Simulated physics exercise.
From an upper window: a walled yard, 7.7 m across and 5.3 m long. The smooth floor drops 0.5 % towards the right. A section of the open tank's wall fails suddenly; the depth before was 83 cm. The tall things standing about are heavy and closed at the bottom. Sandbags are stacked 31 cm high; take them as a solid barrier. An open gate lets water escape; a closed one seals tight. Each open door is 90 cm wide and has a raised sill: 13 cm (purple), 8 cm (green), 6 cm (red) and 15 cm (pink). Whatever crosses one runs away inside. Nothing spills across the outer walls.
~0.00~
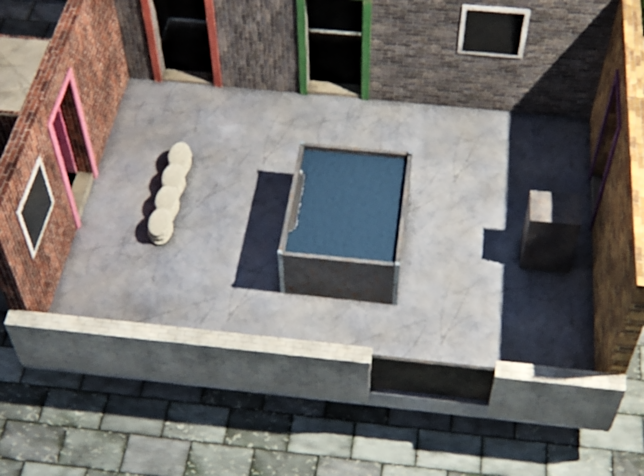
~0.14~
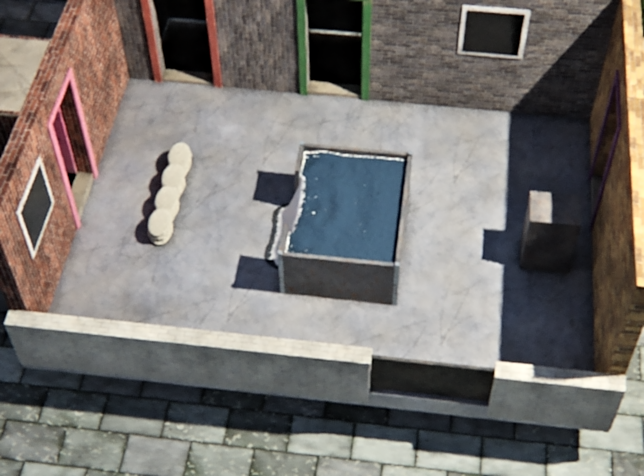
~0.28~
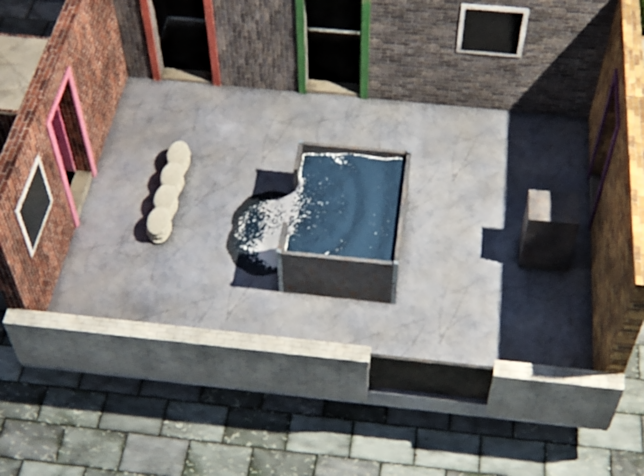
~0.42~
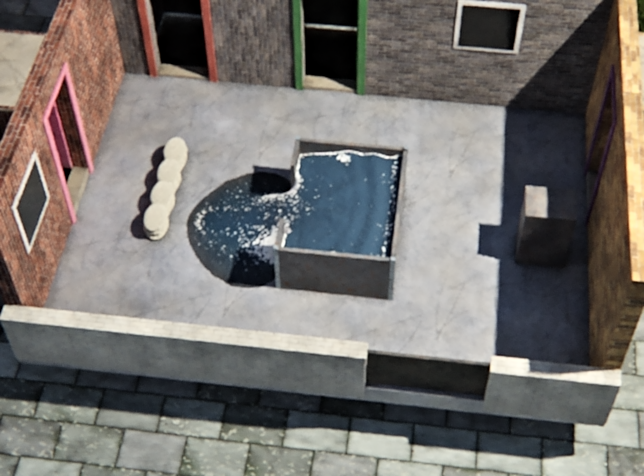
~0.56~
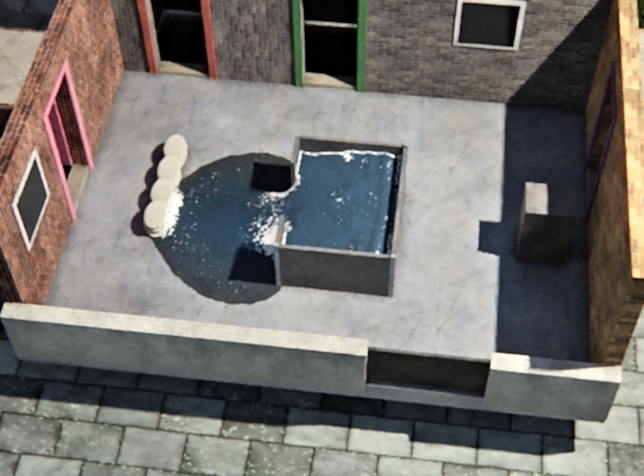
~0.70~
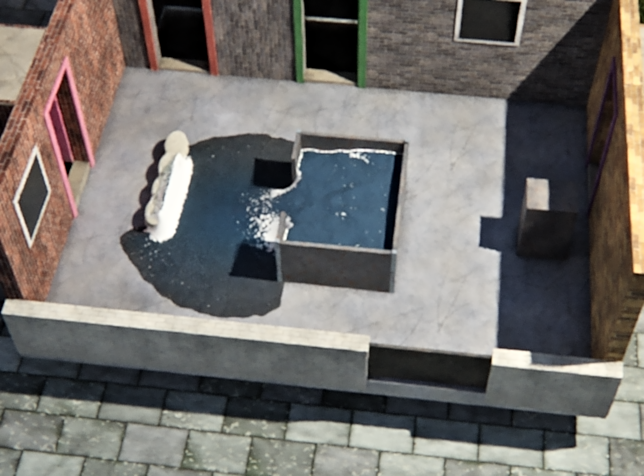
A square grey tank brimming with blue water stands near the middle of a walled yard, seen from high above. Pale rounded sandbags lie in a row to its left, a grey block stands in shadow at right, and pink, red and green doorways line the brick walls. Water bursts through the tank's left side, foams, and spreads leftward in a widening dark pool, splashing white against the sandbags, while the view shifts very slightly.
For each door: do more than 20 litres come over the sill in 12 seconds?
Door by door: At the purple door it keeps below the limit; at the green door it keeps below the limit; at the red door it exceeds the limit; at the pink door it stays under the limit.
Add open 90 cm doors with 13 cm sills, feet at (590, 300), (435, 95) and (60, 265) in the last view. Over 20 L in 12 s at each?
In turn: Not over, not over, past it.
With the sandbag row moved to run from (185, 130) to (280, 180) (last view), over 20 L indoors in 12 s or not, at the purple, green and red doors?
Against that limit: Purple not over, green under, red over.
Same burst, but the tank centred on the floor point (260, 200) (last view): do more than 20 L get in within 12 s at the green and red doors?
Against that limit: Green below, red past it.
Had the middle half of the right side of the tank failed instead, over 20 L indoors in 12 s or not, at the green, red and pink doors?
Against that limit: Green not over, red over, pink under.
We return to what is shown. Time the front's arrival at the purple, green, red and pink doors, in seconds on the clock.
Purple 5.5 s, green 2.4 s, red 1.4 s, pink 1.6 s.
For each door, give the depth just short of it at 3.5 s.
Depths in cm: Purple 0, green 8, red 13, pink 8.
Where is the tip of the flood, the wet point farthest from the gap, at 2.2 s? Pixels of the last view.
Around (125, 69).
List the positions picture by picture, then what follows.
The open tank at (348, 205) is whole and still, 83 cm deep, in the first frame.
Water pours out at (295, 225) and has run 0.6 m, to (277, 264); typically 9 cm deep outside, 83 cm at the open tank's back, in the second frame.
The front is at (233, 248), 0.9 m from the gap at (294, 224); 1.0 m2 of floor is under water; 81 cm left at the back of the open tank, in the third frame.
The front is at (193, 231), 1.5 m from the gap at (291, 221); 2.2 m2 of floor is under water; 73 cm left at the back of the open tank, in the fourth frame.
Water pours out at (291, 218) and has run 2.0 m, to (158, 238); typically 6 cm deep outside, 71 cm at the open tank's back, in the fifth frame.
The front is at (127, 244), 2.4 m from the gap at (292, 213); 5.5 m2 of floor is under water; 69 cm left at the back of the open tank, in the sixth frame.
After 1.4 s water covers 30 % of the floor and is deepest (45 cm) near (174, 210); purple door not reached, green door not reached, red door 1 cm at the sill, 0 L in, pink door not reached.
After 2.2 s water covers 40 % of the floor and is deepest (38 cm) near (103, 325); purple door not reached, green door not reached, red door 7 cm at the sill, 42 L in, pink door 9 cm at the sill, 0 L in.
After 3.5 s water covers 50 % of the floor and is deepest (24 cm) near (174, 210); purple door not reached, green door 8 cm at the sill, 0 L in, red door 13 cm at the sill, 98 L in, pink door 8 cm at the sill, 0 L in.
After 7.0 s water covers 90 % of the floor and is deepest (14 cm) near (210, 77); purple door 6 cm at the sill, 0 L in, green door 7 cm at the sill, 2 L in, red door 11 cm at the sill, 197 L in, pink door 5 cm at the sill, 0 L in.
After 12.0 s water covers 95 % of the floor and is deepest (10 cm) near (571, 157); purple door 10 cm at the sill, 0 L in, green door 4 cm at the sill, 2 L in, red door 7 cm at the sill, 249 L in, pink door 5 cm at the sill, 0 L in.
